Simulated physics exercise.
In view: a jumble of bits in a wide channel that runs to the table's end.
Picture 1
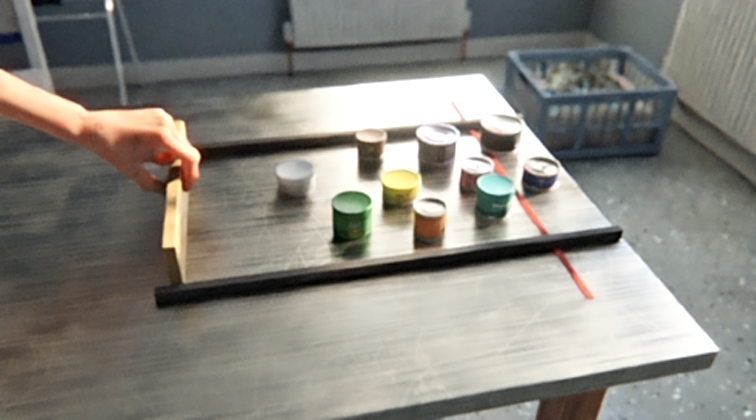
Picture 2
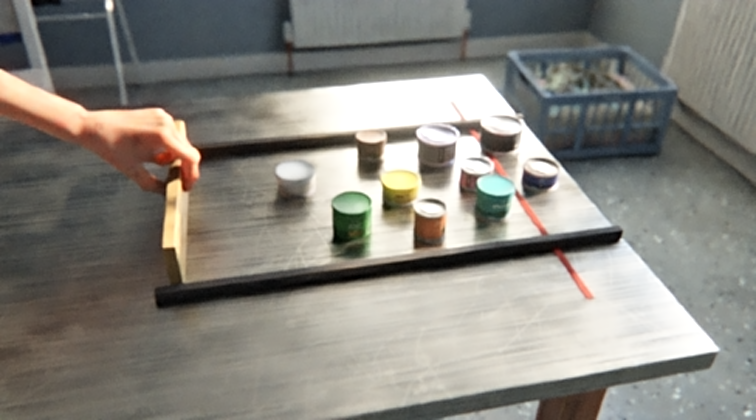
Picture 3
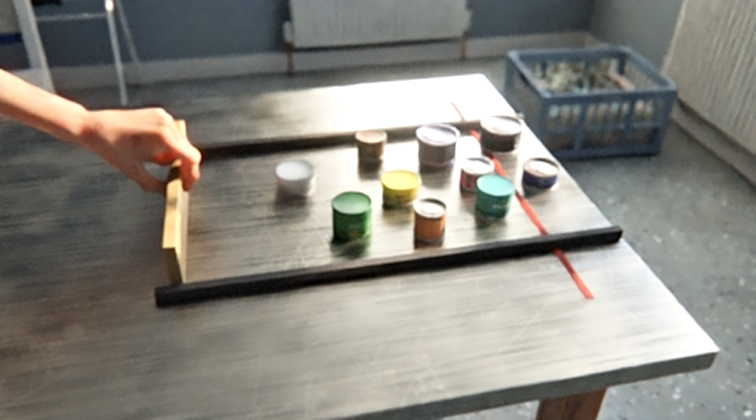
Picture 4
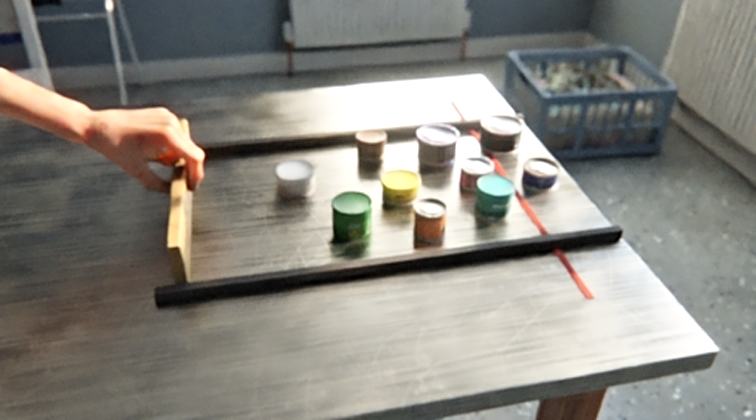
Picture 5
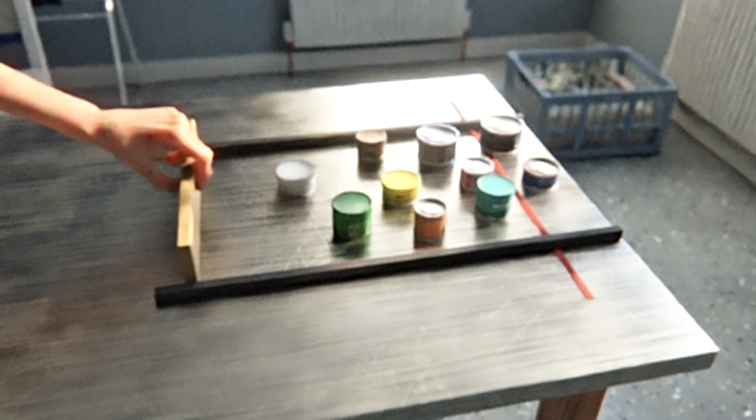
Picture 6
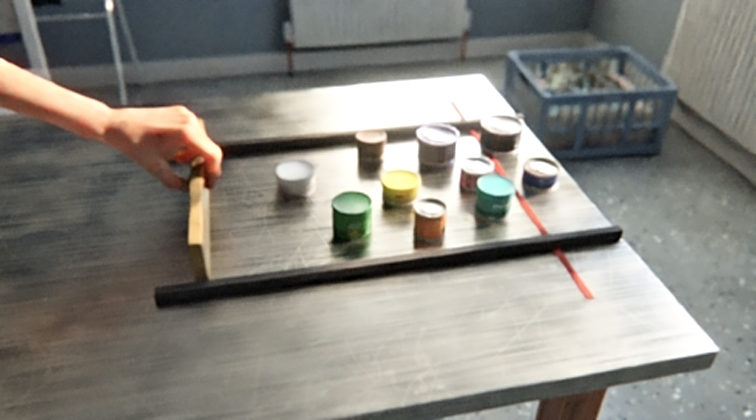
On a grey tabletop, a hand resting on a wooden board between dark rails begins sliding it slightly right toward motionless paint pots.
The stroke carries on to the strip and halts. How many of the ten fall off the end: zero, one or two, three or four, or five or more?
In the end the number that fall off is one or two.
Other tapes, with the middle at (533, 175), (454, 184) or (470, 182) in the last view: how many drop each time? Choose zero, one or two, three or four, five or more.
The falls would be five or over; zero; zero.
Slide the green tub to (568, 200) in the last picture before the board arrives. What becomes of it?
Then it stays on.
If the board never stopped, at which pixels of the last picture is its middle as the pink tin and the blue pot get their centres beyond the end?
At (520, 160) for the pink tin; at (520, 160) for the blue pot.
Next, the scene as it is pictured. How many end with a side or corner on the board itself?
In contact: 5.
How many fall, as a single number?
Exactly 1.
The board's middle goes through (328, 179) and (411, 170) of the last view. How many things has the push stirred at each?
At the one place 2, at the other 6.
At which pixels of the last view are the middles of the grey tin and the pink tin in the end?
The grey tin stops around (520, 135); the pink tin around (549, 162).
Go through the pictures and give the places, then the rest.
Blue pot (540, 174); black pot (501, 134); turquoise pot (494, 198); board (178, 195); tape (506, 178), in the first picture.
Black pot (501, 134); green tub (352, 215), in the second picture.
Turquoise pot (494, 199); board (178, 195), in the third picture.
Blue pot (540, 174); orange tin (430, 219), in the fourth picture.
Black pot (501, 134); grey tin (437, 145), in the fifth picture.
Blue pot (540, 174); black pot (501, 134); turquoise pot (494, 199); board (200, 193); tape (506, 178), in the sixth picture.
Early on, none off yet; blue pot at rest near (540, 174); black pot at rest near (501, 134); turquoise pot at rest near (494, 199).
Finally, the number that fall off is one or two; lost, black pot.
